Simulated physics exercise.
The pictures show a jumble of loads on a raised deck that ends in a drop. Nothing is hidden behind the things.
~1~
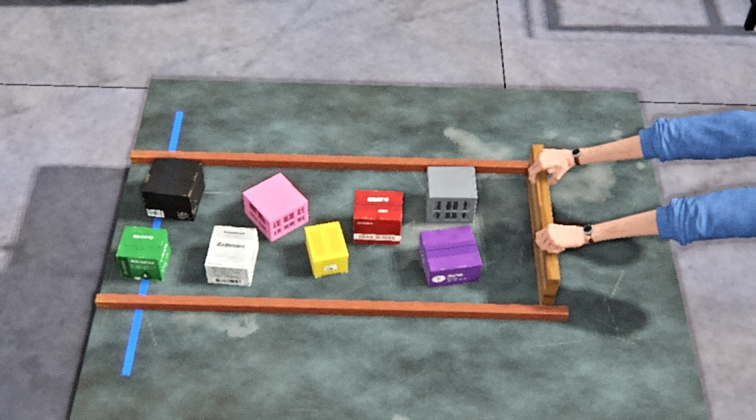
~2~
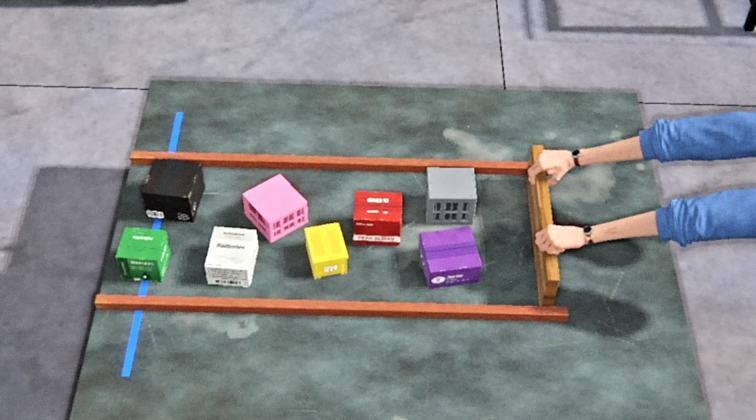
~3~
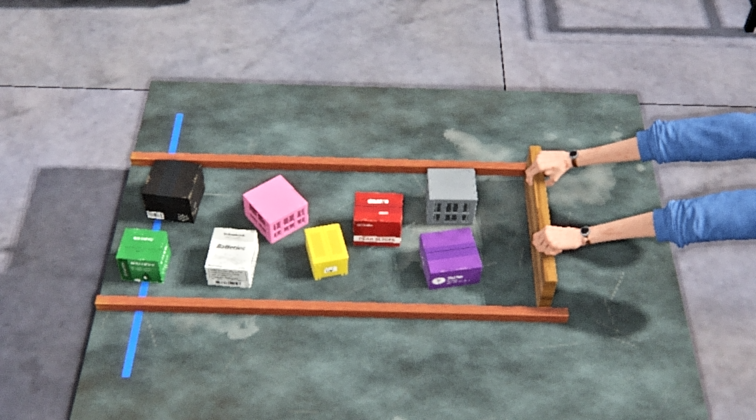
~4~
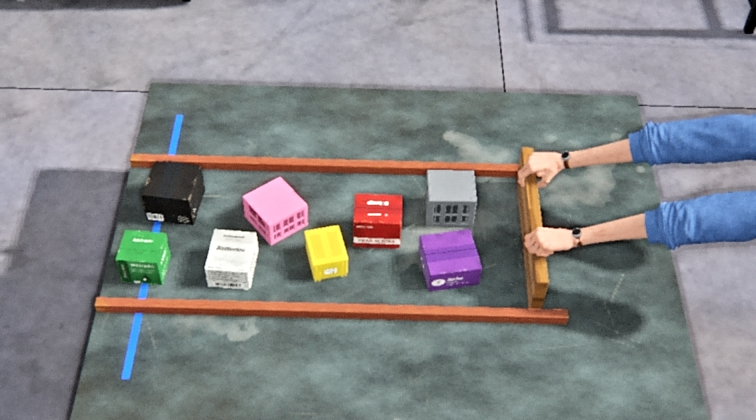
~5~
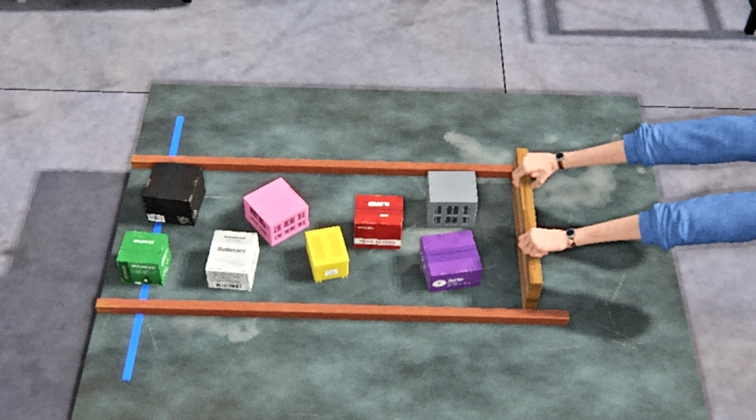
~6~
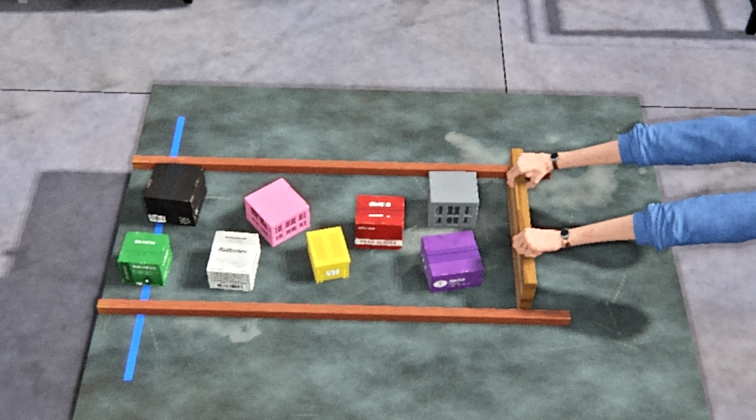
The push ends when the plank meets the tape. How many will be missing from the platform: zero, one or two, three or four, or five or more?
Here the number that fall off is five or more.
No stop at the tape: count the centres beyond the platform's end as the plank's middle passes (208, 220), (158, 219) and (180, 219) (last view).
Past the end: 4, 6 and 6.
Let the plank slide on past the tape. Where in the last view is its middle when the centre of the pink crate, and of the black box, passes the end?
For the pink crate at (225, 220), for the black box at (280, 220).
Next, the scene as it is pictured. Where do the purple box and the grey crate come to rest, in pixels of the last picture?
First (125, 250), then (138, 192).
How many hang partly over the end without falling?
2 of them.
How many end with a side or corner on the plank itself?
2 of them.
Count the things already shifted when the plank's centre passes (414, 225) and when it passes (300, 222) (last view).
At the one place 4, at the other 8.
Soon after, none off yet; green box at rest near (146, 259); black box at rest near (176, 194); white box at rest near (234, 261).
Then, none off yet; green box moved about its own width near (106, 267); black box moved about its own width near (127, 182); white box moved about its own width near (161, 272).
At rest, the number that fall off is five or more; fallen, red parcel, yellow tote, pink crate, white box, black box and green box.
